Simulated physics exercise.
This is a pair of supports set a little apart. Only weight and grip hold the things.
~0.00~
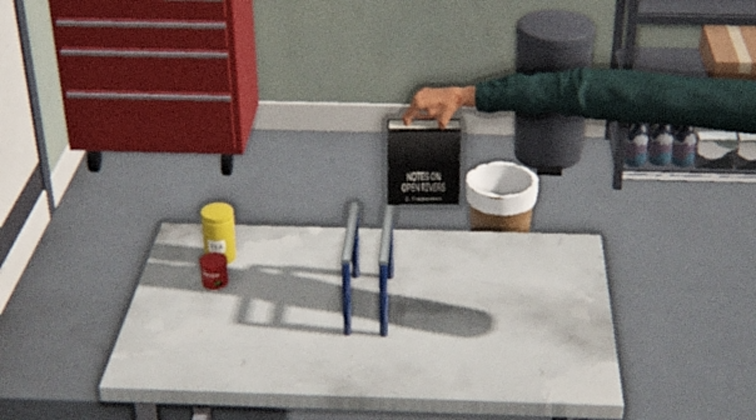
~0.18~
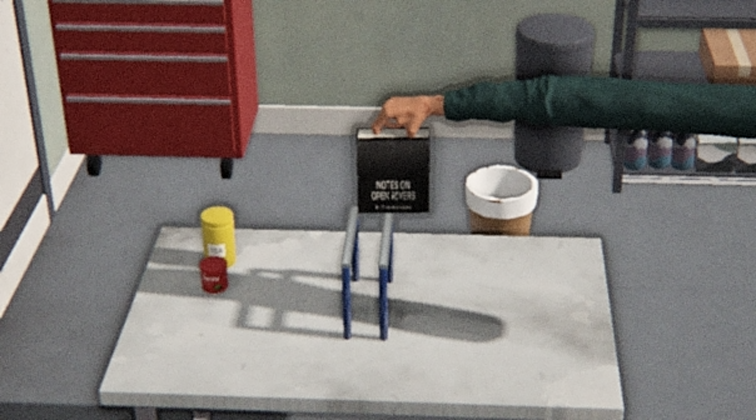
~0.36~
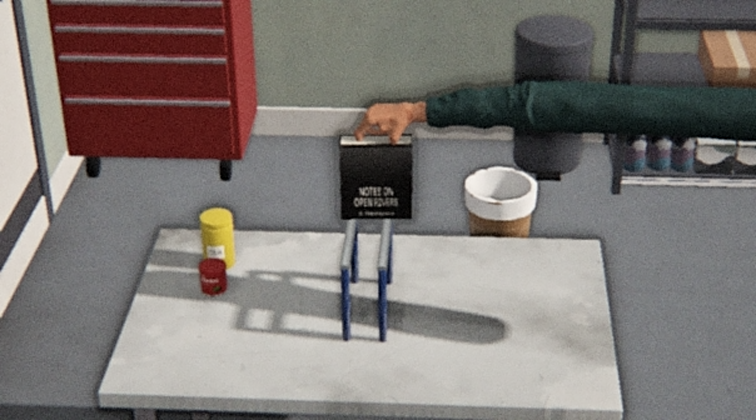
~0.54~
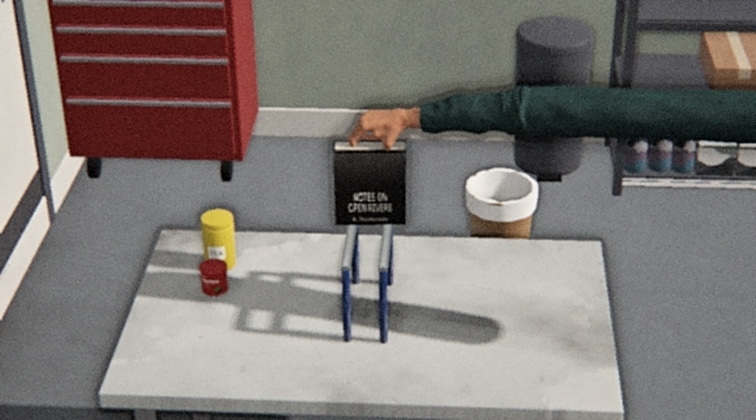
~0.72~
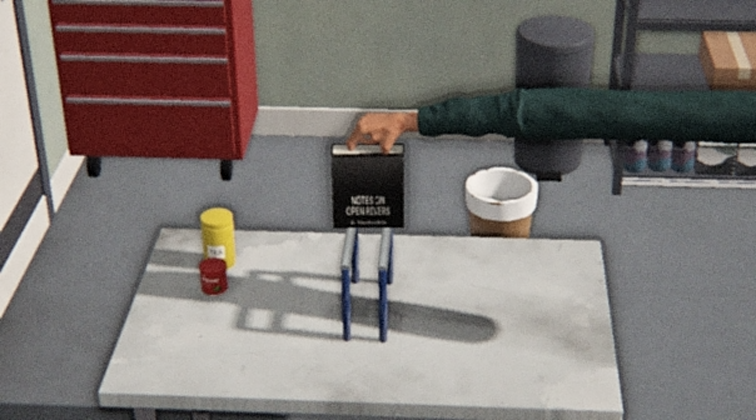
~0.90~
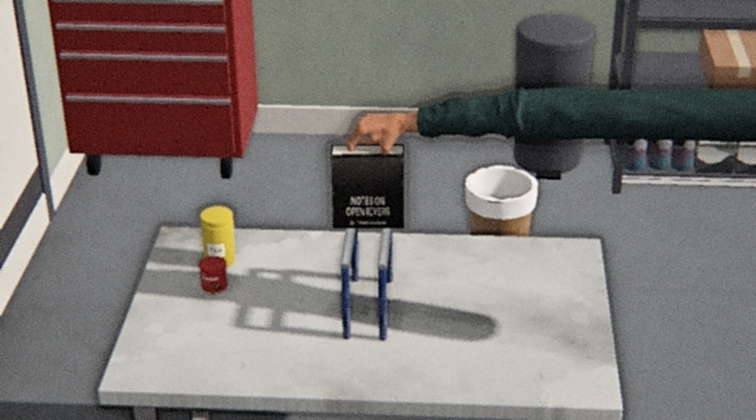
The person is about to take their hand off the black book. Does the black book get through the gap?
It is caught.
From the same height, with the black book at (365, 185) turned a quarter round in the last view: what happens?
Then it drops through.
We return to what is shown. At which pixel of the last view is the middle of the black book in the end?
At about (368, 198).
After 1.10 s, black book shifted a little near (368, 198).
After 2.20 s, black book resting near (368, 198).
In the end (3.5 s), all 3 unmoved. At the end, from the last picture's camera, black book near (368, 198). The book lodges.
